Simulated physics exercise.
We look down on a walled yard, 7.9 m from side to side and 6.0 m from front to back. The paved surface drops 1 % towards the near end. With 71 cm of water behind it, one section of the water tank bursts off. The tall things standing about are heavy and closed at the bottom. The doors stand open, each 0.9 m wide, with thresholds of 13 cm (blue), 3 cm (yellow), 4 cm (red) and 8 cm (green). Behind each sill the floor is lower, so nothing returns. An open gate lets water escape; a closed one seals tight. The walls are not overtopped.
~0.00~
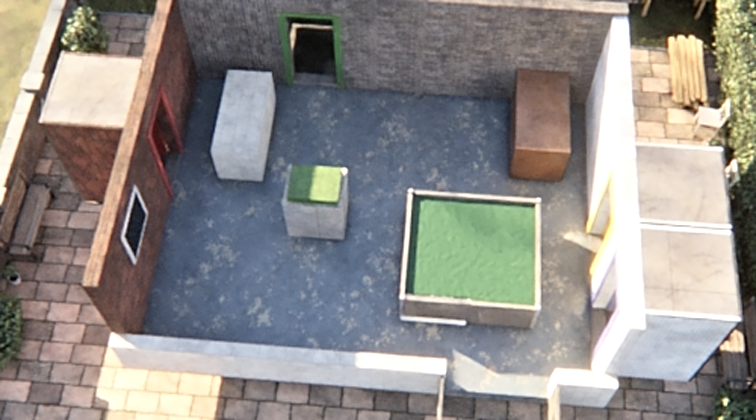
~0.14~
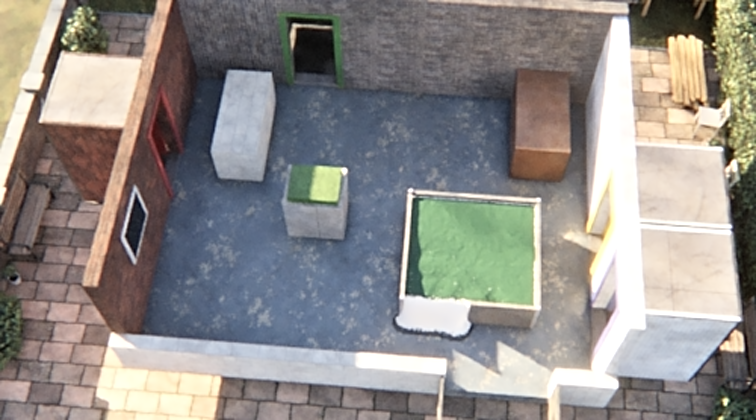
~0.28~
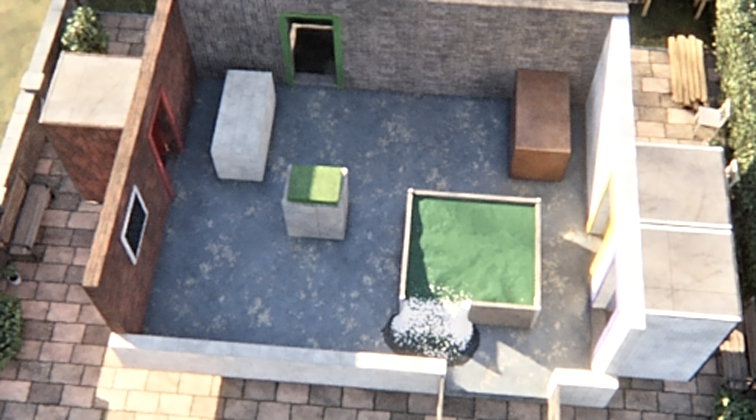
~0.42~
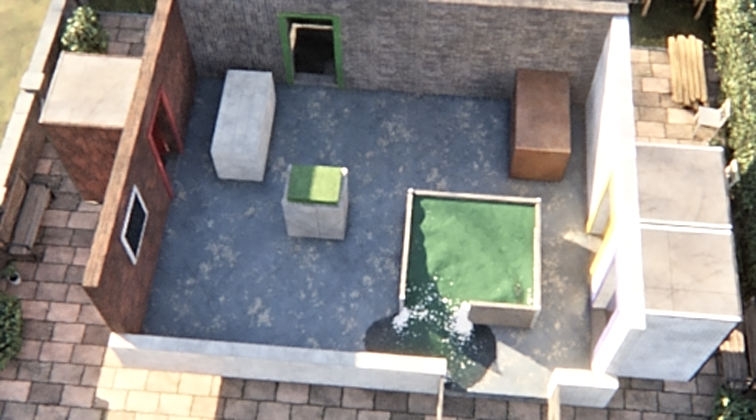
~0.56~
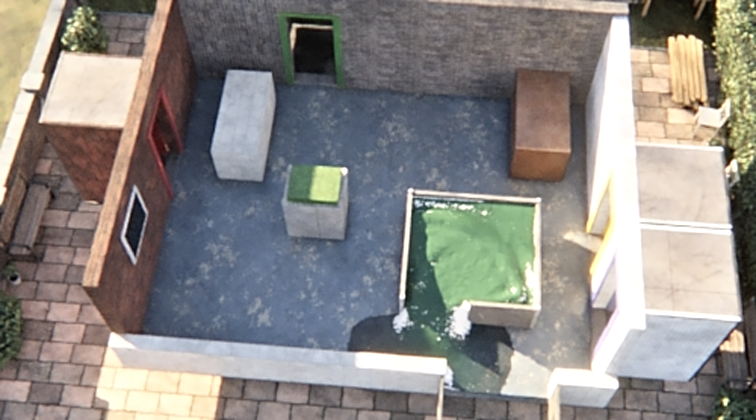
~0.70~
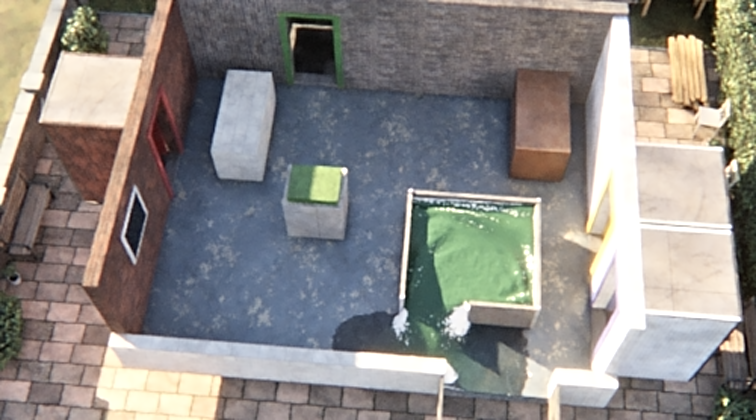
In this clip, a walled yard is seen from above with a square tank of green-looking water; the tank's near left section opens, and water gushes out in white foam, spreading across the dark floor toward the low near wall.
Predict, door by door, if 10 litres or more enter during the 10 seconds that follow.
The water let in: At the blue door it stays under the limit; at the yellow door it stays under the limit; at the red door it exceeds the limit; at the green door it stays under the limit.
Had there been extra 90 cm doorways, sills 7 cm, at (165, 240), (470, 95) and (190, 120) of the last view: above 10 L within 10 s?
In that order: Above, under, above.
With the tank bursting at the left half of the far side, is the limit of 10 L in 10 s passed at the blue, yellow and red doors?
Against that limit: Blue under, yellow above, red under.
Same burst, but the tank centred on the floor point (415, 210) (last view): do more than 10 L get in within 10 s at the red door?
Against that limit: Red over.
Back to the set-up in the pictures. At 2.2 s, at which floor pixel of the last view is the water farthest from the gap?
At about (138, 350).
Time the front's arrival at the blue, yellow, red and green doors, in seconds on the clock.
Arrival: Blue 2.4 s, yellow 3.2 s, red 3.0 s, green 5.5 s.
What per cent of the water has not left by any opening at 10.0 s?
Some 66 per cent remains.
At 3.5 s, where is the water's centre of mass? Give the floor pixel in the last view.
At about (386, 289).
After 1.4 s water covers 15 % of the floor and is deepest (57 cm) near (417, 363); blue door not reached, yellow door not reached, red door not reached, green door not reached.
After 2.2 s water covers 30 % of the floor and is deepest (46 cm) near (416, 373); blue door not reached, yellow door not reached, red door not reached, green door not reached.
After 3.5 s water covers 45 % of the floor and is deepest (32 cm) near (416, 373); blue door 9 cm at the sill, 0 L in, yellow door 2 cm at the sill, 0 L in, red door 8 cm at the sill, 0 L in, green door not reached.
After 6.0 s water covers 60 % of the floor and is deepest (20 cm) near (416, 373); blue door 7 cm at the sill, 0 L in, yellow door 2 cm at the sill, 0 L in, red door 8 cm at the sill, 21 L in, green door 2 cm at the sill, 0 L in.
After 10.0 s water covers 90 % of the floor and is deepest (12 cm) near (405, 372); blue door 4 cm at the sill, 0 L in, yellow door 3 cm at the sill, 0 L in, red door 10 cm at the sill, 78 L in, green door 4 cm at the sill, 0 L in.
